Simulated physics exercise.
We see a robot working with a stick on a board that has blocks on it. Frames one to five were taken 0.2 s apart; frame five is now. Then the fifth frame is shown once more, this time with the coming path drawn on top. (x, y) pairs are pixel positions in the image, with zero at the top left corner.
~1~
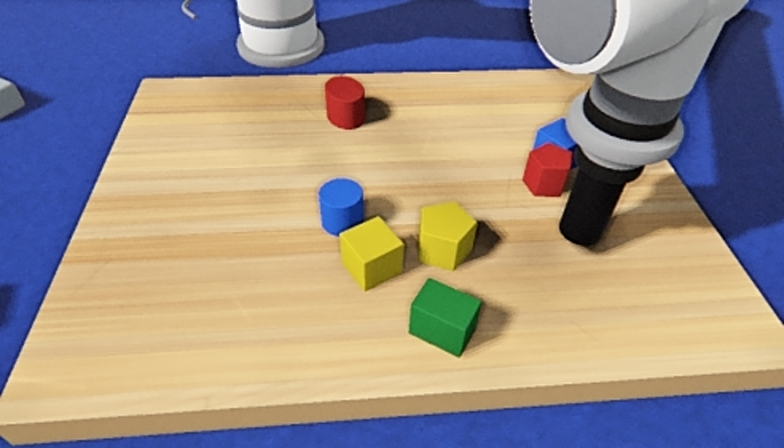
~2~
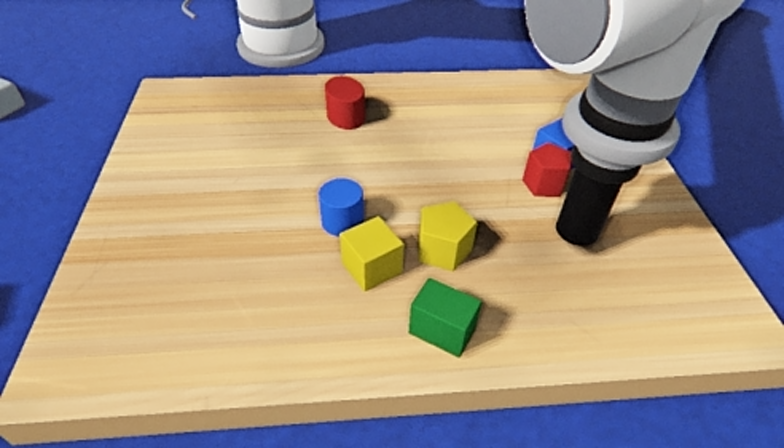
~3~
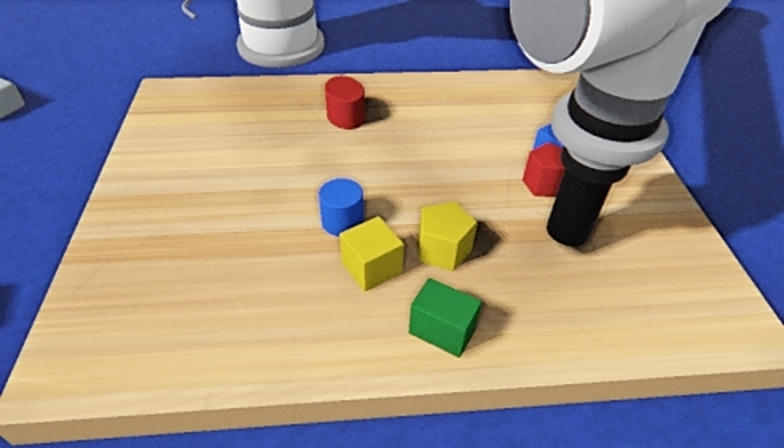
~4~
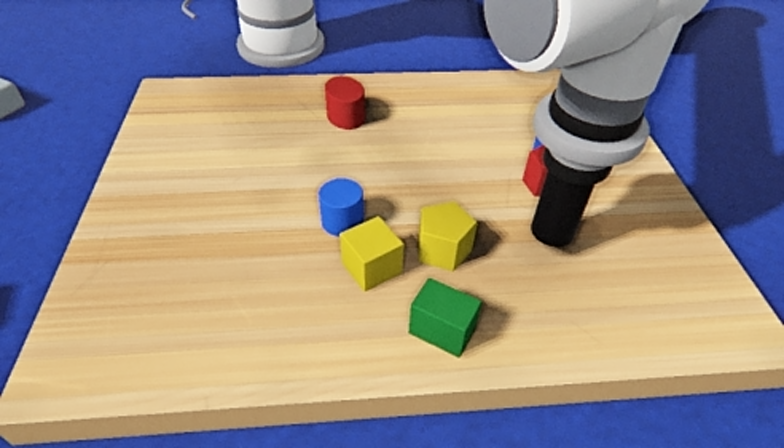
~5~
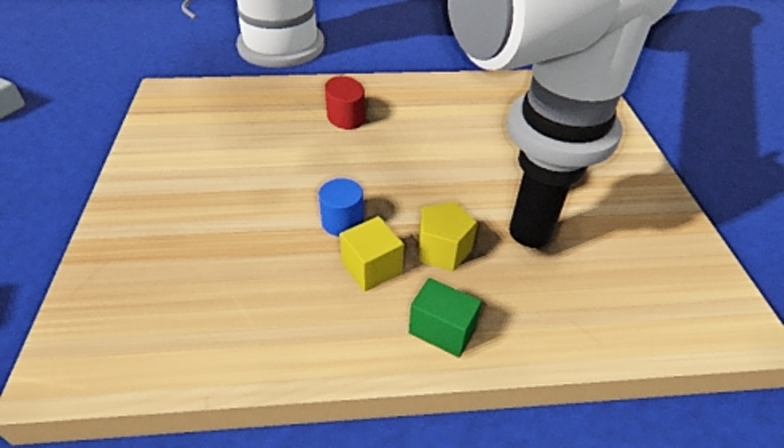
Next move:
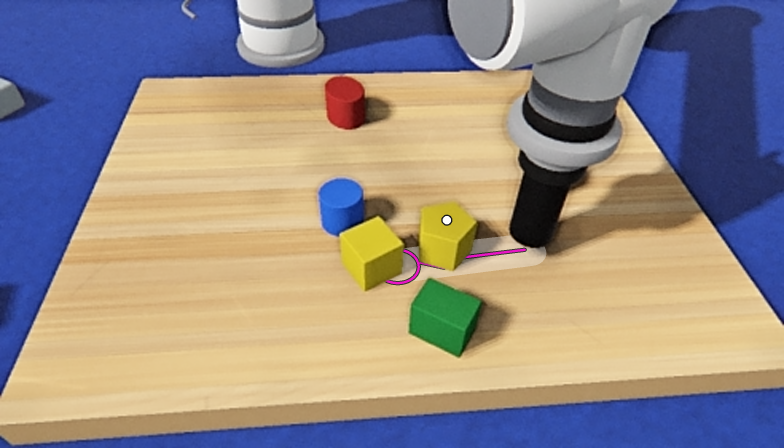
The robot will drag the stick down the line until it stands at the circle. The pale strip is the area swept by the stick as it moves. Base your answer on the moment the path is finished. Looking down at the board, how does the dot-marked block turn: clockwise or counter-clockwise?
Clockwise, from overhead.
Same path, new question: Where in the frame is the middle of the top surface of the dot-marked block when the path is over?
Pixel (364, 211).
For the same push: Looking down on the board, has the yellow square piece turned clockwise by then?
My answer is no.
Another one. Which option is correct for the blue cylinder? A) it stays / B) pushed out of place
I choose B.
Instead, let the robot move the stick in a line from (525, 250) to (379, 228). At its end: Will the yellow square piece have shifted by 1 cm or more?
In short: Yes.
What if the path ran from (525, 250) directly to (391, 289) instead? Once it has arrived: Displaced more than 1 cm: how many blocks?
My answer is two.
Path on the board, from (525, 250) to (397, 266); the dot is on the yellow pentagonal block.
On the path given first. One third of the way, stick at (487, 238); yellow pentagonal block at (436, 220).
Two thirds of the way, stick at (443, 243); yellow square piece at (359, 240); yellow pentagonal block at (395, 216), turned 30° clockwise.
At the end, stick at (398, 249); blue cylinder at (335, 184); yellow square piece at (335, 244), turned 25° anticlockwise; green rectangle in place; yellow pentagonal block at (364, 211), turned 70° clockwise.
